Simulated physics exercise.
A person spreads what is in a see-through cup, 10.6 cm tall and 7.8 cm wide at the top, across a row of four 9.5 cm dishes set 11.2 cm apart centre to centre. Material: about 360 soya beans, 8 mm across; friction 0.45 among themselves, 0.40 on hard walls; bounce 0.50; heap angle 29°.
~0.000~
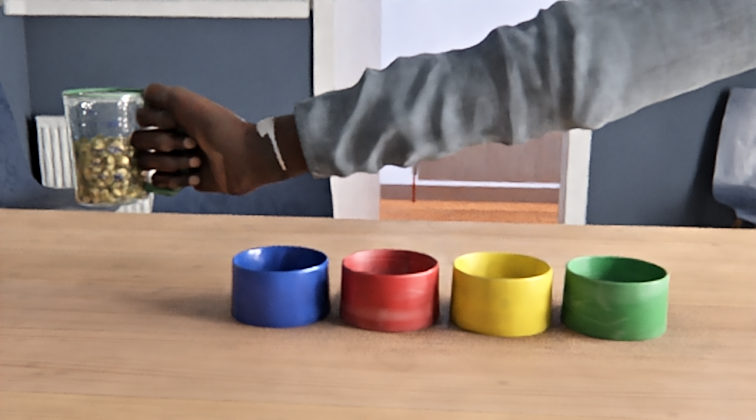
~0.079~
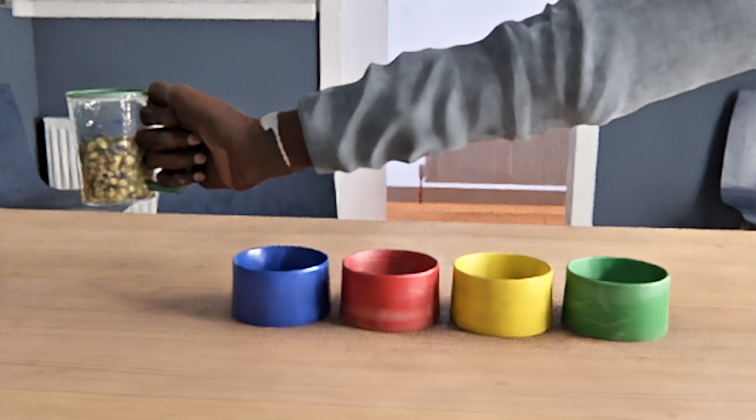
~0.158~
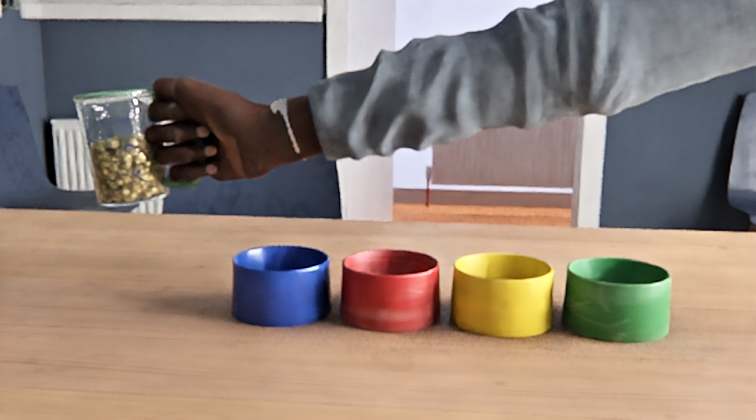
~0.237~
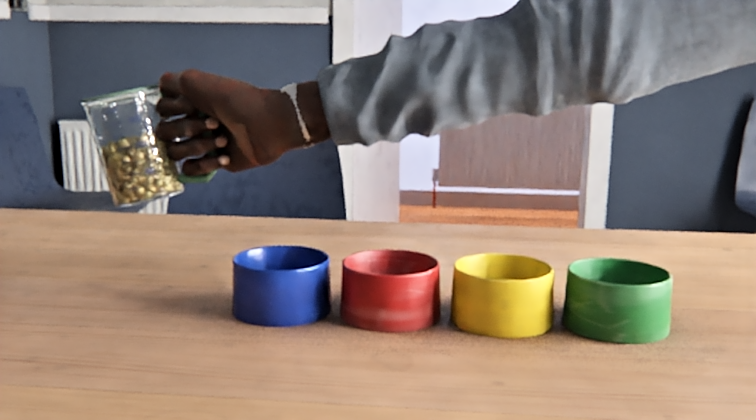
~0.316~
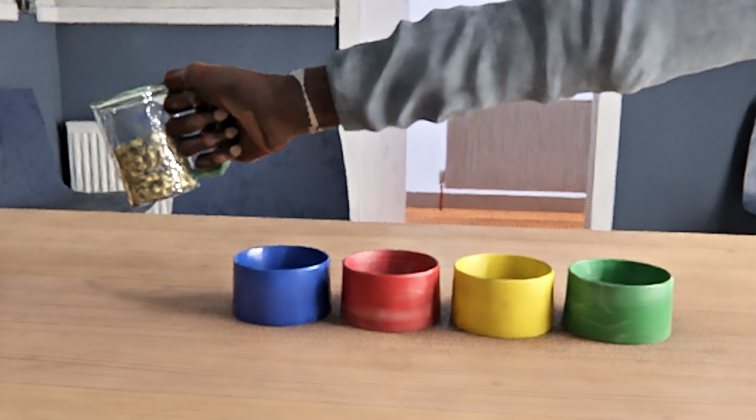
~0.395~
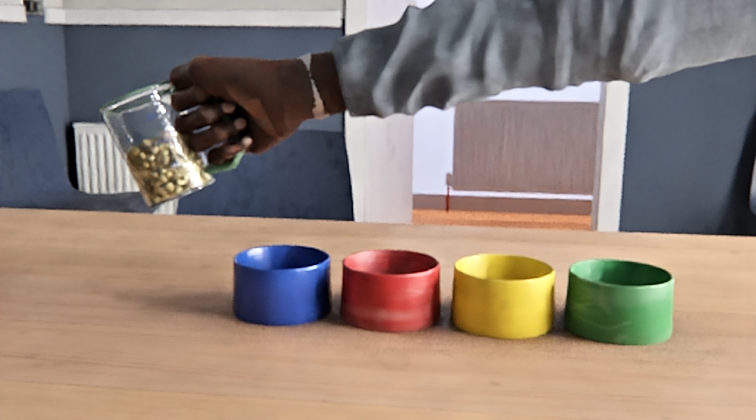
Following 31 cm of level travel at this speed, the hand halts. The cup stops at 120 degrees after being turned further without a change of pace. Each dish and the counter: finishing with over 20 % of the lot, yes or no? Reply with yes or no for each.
Red: No, blue: Yes, green: No, yellow: No, counter: No.
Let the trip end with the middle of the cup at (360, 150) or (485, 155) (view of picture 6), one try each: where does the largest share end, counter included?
Try 1 - blue; try 2 - blue.
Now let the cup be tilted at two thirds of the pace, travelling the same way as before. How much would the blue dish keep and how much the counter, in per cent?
The blue dish would get 10 and the counter 40.
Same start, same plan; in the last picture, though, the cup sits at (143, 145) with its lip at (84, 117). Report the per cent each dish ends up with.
Red 0; blue 0; green 0; yellow 0.
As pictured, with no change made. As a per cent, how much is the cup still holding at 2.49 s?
I'd say close to 0 per cent.
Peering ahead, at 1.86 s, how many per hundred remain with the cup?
About 40 per cent.
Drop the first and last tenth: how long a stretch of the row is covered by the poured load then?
I'd put it near 6 cm.
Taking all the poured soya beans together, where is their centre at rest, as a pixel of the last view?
Somewhere around (288, 288) in the final frame.
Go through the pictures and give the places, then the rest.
The first picture shows cup at (109, 147), tilt 0 degrees, lip at (68, 92), moved 0.0 cm; middle of the pieces at (110, 170); blue dish at (281, 259); red dish at (390, 262); yellow dish at (502, 266); green dish at (616, 269).
The second picture shows cup at (114, 146), tilt 2 degrees, lip at (72, 93), moved 0.4 cm; middle of the pieces at (116, 170).
The third picture shows cup at (125, 146), tilt 7 degrees, lip at (79, 97), moved 1.4 cm; middle of the pieces at (128, 169).
The fourth picture shows cup at (137, 146), tilt 12 degrees, lip at (87, 101), moved 2.5 cm; middle of the pieces at (142, 169).
The fifth picture shows cup at (148, 145), tilt 18 degrees, lip at (96, 105), moved 3.6 cm; middle of the pieces at (156, 168).
The sixth picture shows cup at (160, 145), tilt 23 degrees, lip at (105, 110), moved 4.7 cm; middle of the pieces at (169, 167); blue dish at (282, 258); red dish at (391, 262); yellow dish at (504, 268); green dish at (621, 273). The cup turns about 70 degrees a second and travels 14 cm a second.
After 1.27 s, tilt 83 degrees; cup holds 100 %.
After 1.86 s, tilt 120 degrees; cup holds 40 %, blue 55 %.
After 2.49 s, tilt 120 degrees; cup holds 0 %, blue 90 %.
In the end, at 3.0 s, red 0 %, blue 90 %, green 0 %, yellow 0 %, counter 10 %.
